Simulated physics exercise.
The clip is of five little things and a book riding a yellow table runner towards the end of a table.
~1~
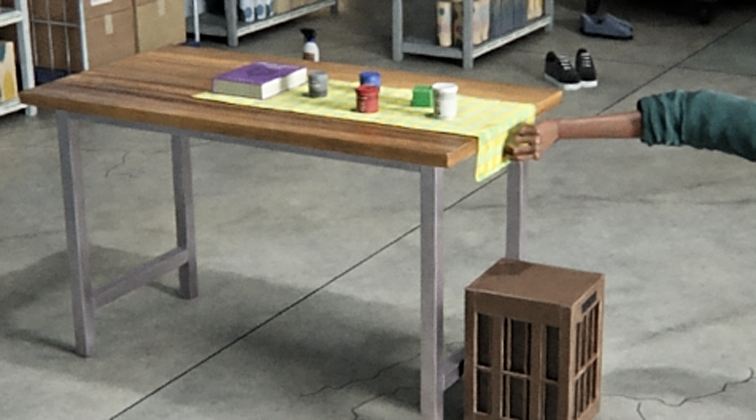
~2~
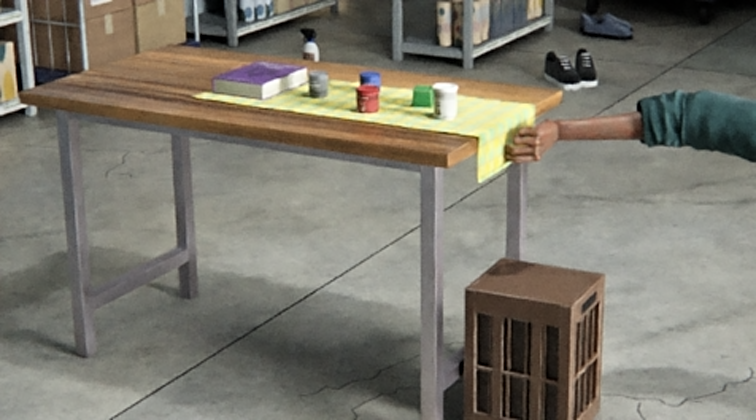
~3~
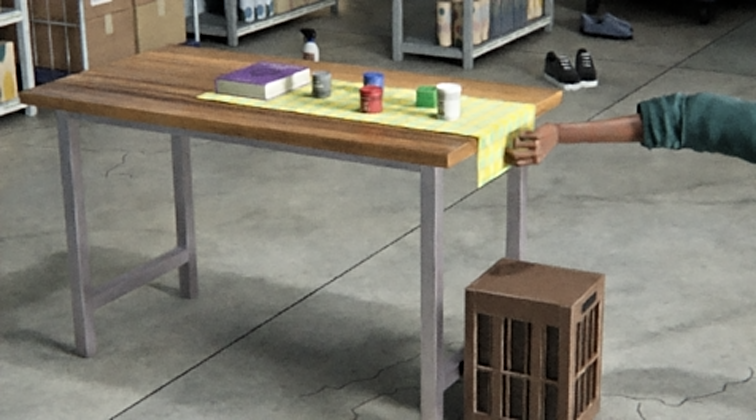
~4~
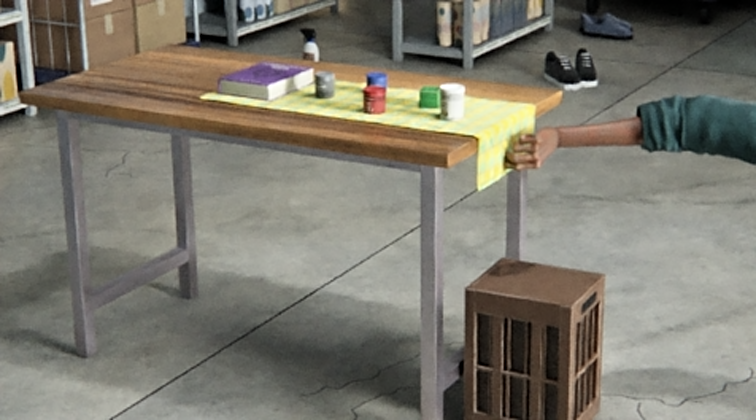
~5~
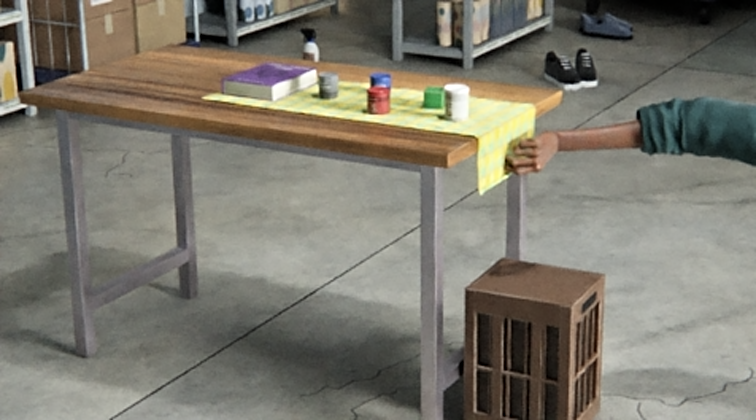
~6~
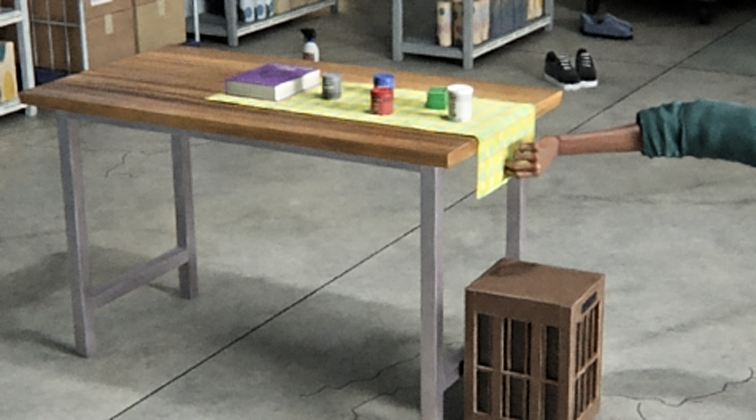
At first, a purple-covered book and five small pots and blocks sit on a yellow runner across a wooden table, its end gripped by a hand at the right. The hand draws the cloth slightly down over the edge, and the objects and book shift a little rightward with it.
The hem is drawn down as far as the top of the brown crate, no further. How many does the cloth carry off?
The table loses two.
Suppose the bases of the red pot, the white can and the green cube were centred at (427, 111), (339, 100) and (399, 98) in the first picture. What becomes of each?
The red pot falls; the white can holds on; the green cube holds on.
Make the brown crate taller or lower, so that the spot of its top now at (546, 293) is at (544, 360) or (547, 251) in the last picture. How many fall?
It would be 4 and 1.
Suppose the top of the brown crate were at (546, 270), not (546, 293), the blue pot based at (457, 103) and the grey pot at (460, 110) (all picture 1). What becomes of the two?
The blue pot goes over, the grey pot tumbles off.
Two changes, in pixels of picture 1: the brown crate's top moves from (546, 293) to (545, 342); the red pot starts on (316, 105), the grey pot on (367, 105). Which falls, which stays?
The red pot stays on, the grey pot falls.
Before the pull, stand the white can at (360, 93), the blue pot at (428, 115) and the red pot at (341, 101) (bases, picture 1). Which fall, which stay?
The white can keeps its place on top; the blue pot goes over; the red pot does not fall.
A little later, hem near (507, 220); all still up.
Next, hem on the crate; white can and green cube gone.
When it is over, hem on the crate; white can and green cube gone. The count of fallen things is two.
